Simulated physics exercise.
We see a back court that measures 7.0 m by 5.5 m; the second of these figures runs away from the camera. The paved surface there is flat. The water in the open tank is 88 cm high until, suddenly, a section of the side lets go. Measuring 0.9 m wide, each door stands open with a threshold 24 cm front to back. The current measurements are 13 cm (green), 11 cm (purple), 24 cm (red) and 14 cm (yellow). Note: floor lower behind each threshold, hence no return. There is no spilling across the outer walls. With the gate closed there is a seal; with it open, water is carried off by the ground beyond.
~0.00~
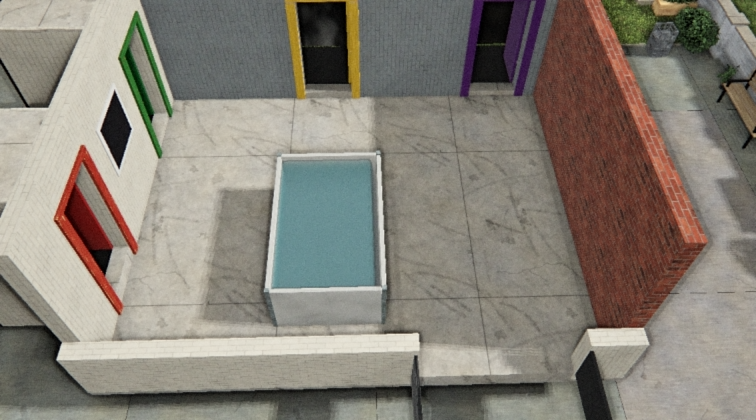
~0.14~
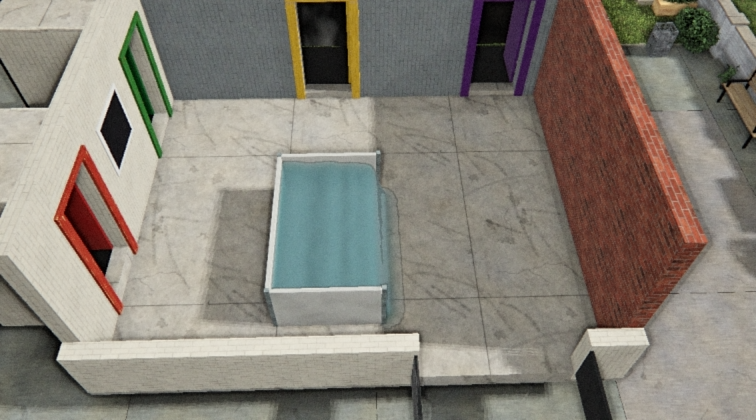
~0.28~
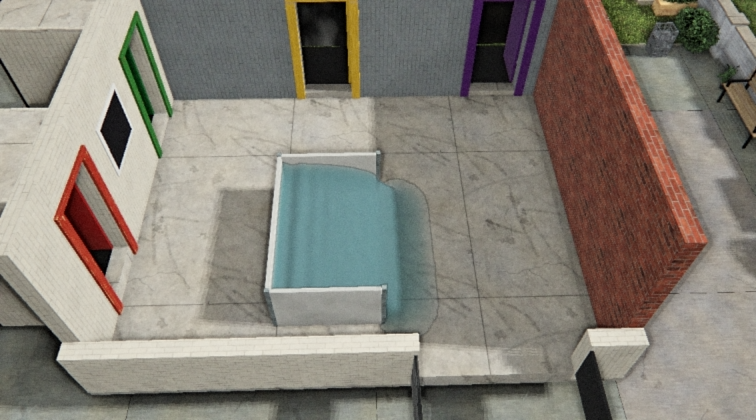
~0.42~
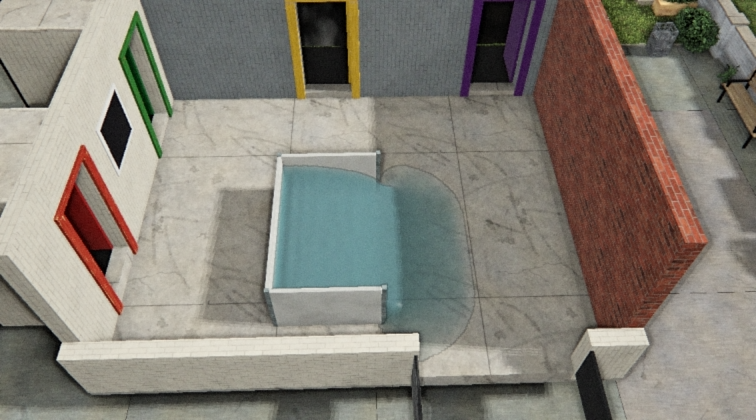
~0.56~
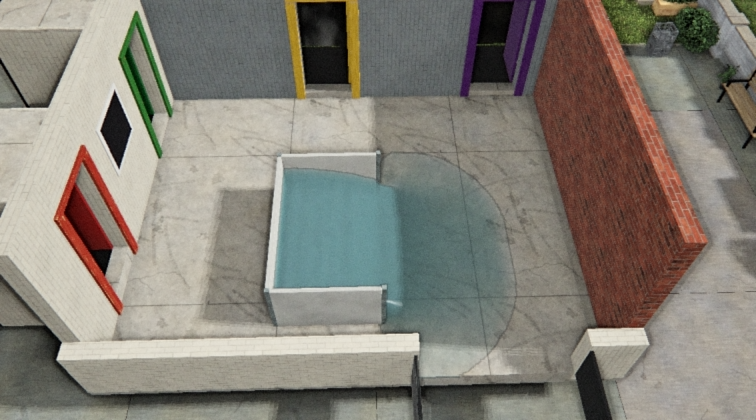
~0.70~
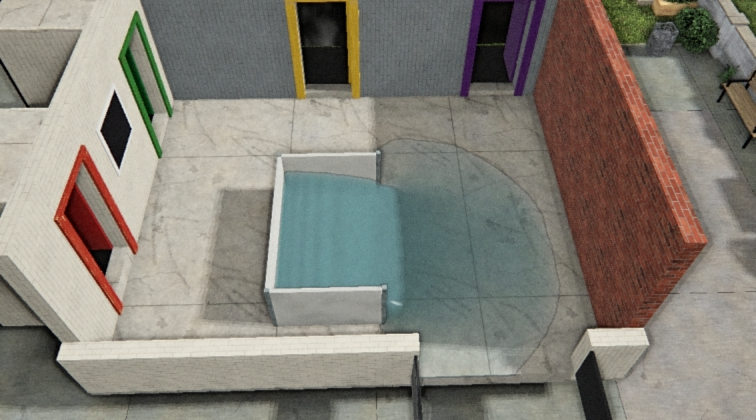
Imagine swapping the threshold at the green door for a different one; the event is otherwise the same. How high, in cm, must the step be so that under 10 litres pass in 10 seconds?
Roughly 10 cm.
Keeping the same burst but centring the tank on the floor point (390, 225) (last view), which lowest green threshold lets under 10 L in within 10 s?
Roughly 9.5 cm is needed.
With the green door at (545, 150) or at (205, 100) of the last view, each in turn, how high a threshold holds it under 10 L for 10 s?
First place around 22 cm, second around 9.0 cm.
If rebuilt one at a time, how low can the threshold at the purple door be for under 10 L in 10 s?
The purple one would have to be about 31 cm high.
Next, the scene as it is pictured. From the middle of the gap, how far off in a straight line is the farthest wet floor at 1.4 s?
Front distance: Approx. 4.2 m.
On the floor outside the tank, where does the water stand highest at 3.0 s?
At about pixel (526, 97).
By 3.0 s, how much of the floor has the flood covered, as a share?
Approximately 45 % of the floor.
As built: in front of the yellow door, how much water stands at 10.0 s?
4.5 cm.
After 1.4 s water covers 40 % of the floor, deepest (49 cm) near (570, 259); it has not reached the green door.
After 3.0 s water covers 45 % of the floor, deepest (34 cm) near (526, 97); it has not reached the green door.
After 10.0 s water covers 95 % of the floor, deepest (10 cm) near (174, 103); 9 cm at the green door, 0 litres in over its 13 cm threshold.
At the green door as built, the water arrived by 5.3 s and peaked near 13 cm at 7.2 s.
With a threshold of 9 cm, 19 litres would have come in within the 10 s; with 12.5 cm, 0 litres. So under 10 litres takes about 10 cm.
